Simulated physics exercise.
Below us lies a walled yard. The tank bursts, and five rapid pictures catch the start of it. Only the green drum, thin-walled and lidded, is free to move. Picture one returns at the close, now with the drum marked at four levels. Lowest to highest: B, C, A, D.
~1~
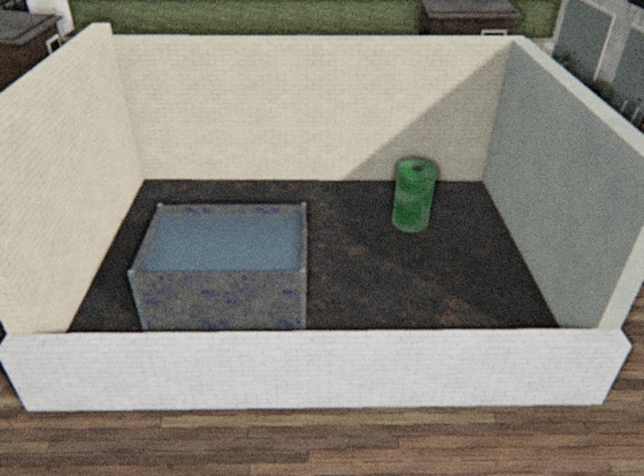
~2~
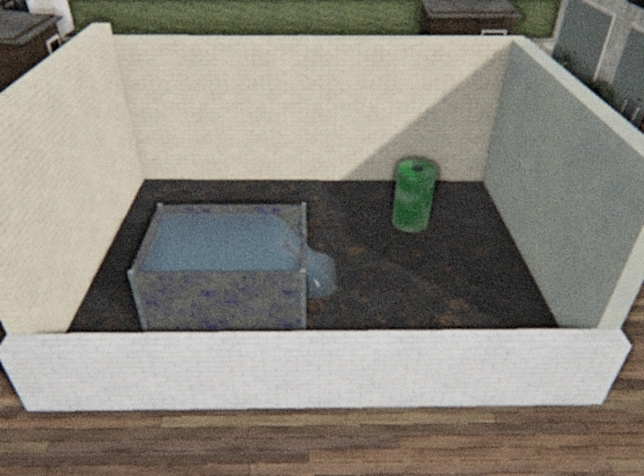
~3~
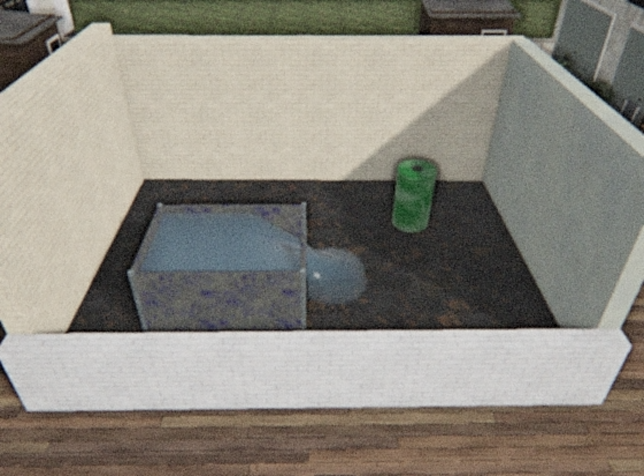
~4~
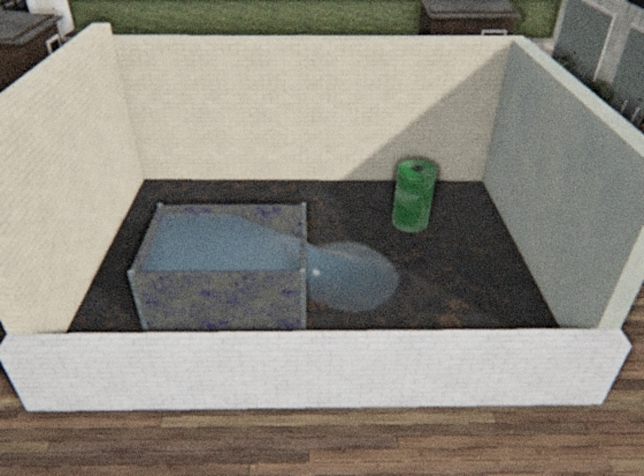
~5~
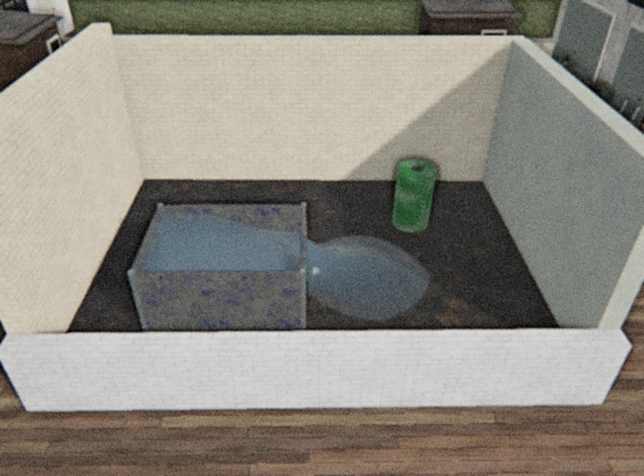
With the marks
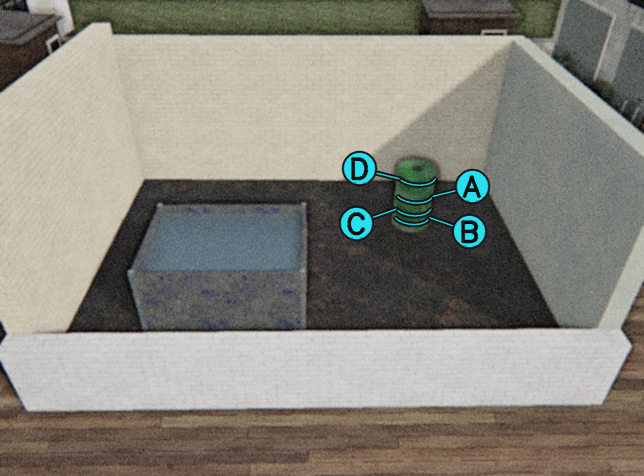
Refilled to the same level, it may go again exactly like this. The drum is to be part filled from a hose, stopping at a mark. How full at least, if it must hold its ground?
Go for C.
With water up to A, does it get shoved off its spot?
No, that is safe.
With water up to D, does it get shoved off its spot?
No, not at all.
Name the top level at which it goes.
It is B.
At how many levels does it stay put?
Three of the four.
On the marked copy, A at (417, 203); B at (414, 224); C at (415, 215); D at (419, 185); from the bottom up B, C, A, D.
With A, it does not move.
With B, it is pushed about its own width away.
With C, it does not move.
With D, it does not move.
